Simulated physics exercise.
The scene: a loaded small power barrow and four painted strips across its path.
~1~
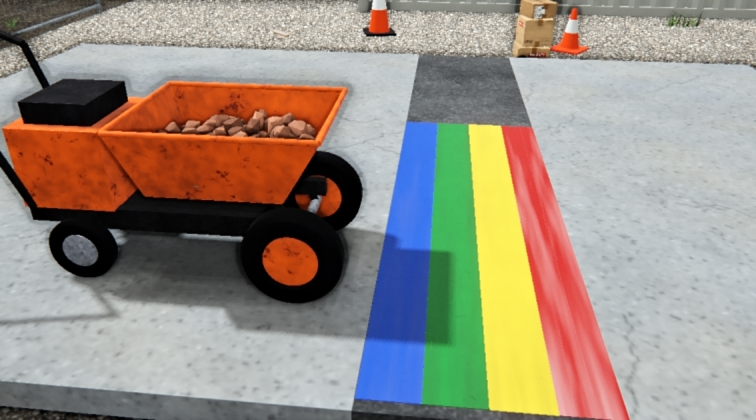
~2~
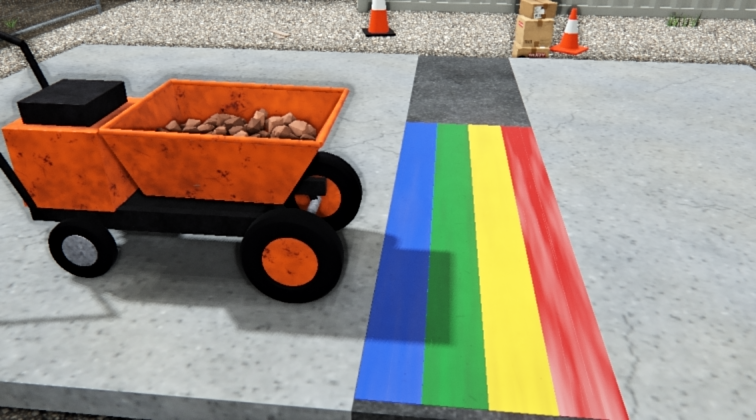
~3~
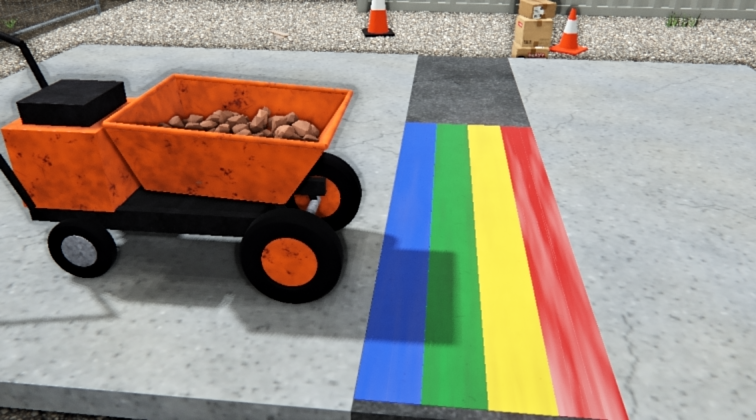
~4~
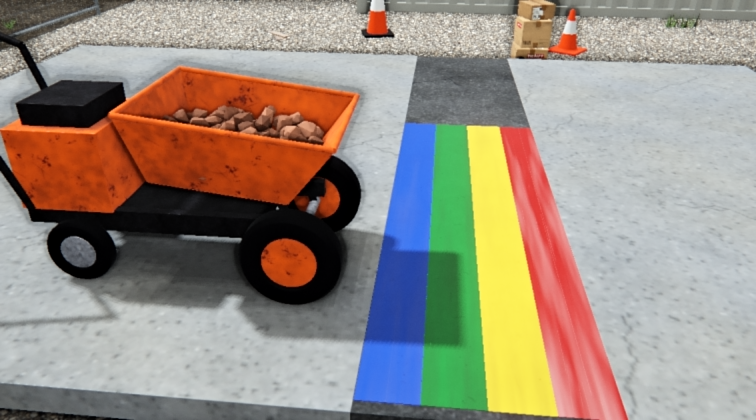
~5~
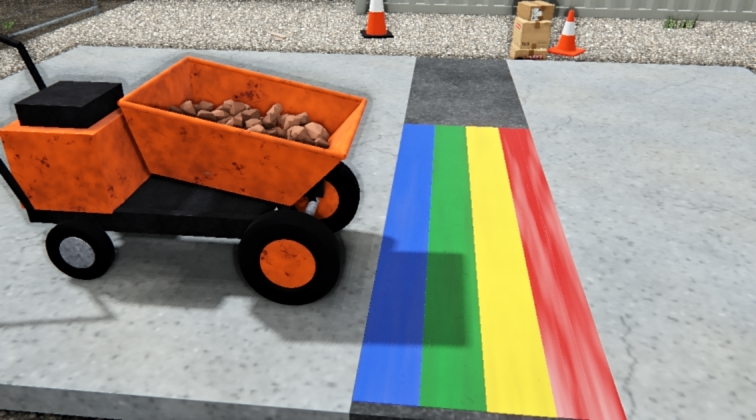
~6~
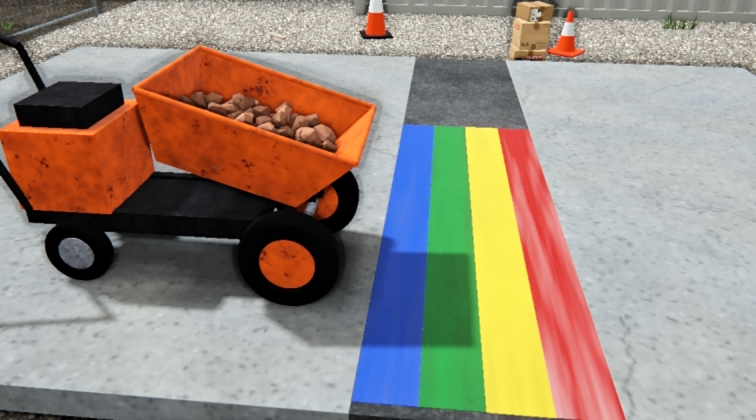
An orange power barrow with black wheels and a skip of reddish-brown rubble stands at the left on a pale concrete slab, seen from slightly above. Four painted strips, blue, green, yellow and red, lie to its right, with gravel, orange cones and stacked boxes behind. The skip starts level, then slowly tilts toward the right, its rear rising clear of the black chassis, while the wheels stay put.
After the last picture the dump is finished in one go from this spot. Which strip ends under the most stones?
Most covered: The green band.
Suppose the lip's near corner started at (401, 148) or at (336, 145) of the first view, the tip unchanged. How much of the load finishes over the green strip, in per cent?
Near 10 % and 40 %.
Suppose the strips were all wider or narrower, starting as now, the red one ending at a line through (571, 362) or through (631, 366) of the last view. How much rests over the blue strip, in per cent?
In turn 10 and 20 in a hundred.
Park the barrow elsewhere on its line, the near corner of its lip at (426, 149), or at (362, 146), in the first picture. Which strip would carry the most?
One: That red strip. Two: The yellow one.
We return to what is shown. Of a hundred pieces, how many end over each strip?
Blue strip: 15 %, green strip: 45 %, yellow strip: 25 %, red strip: 10 %.
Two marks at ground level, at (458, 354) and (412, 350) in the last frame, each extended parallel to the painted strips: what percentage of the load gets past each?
The first gives 60 %, the second 90 %.
Just after the last frame, skip tipped steeply; every one in the skip.
A moment on, skip tipped steeply; almost all in the skip; just a few over the blue strip; about a tenth over the green strip.
Further on, skip tipped right over; roughly a quarter in the skip; just a few over the blue strip; roughly half over the green strip; roughly a quarter over the yellow strip; about a tenth over the red strip; just a few off the paint.
When it is over, skip tipped right over; roughly a quarter over the blue strip; roughly half over the green strip; roughly a quarter over the yellow strip; about a tenth over the red strip; just a few off the paint.
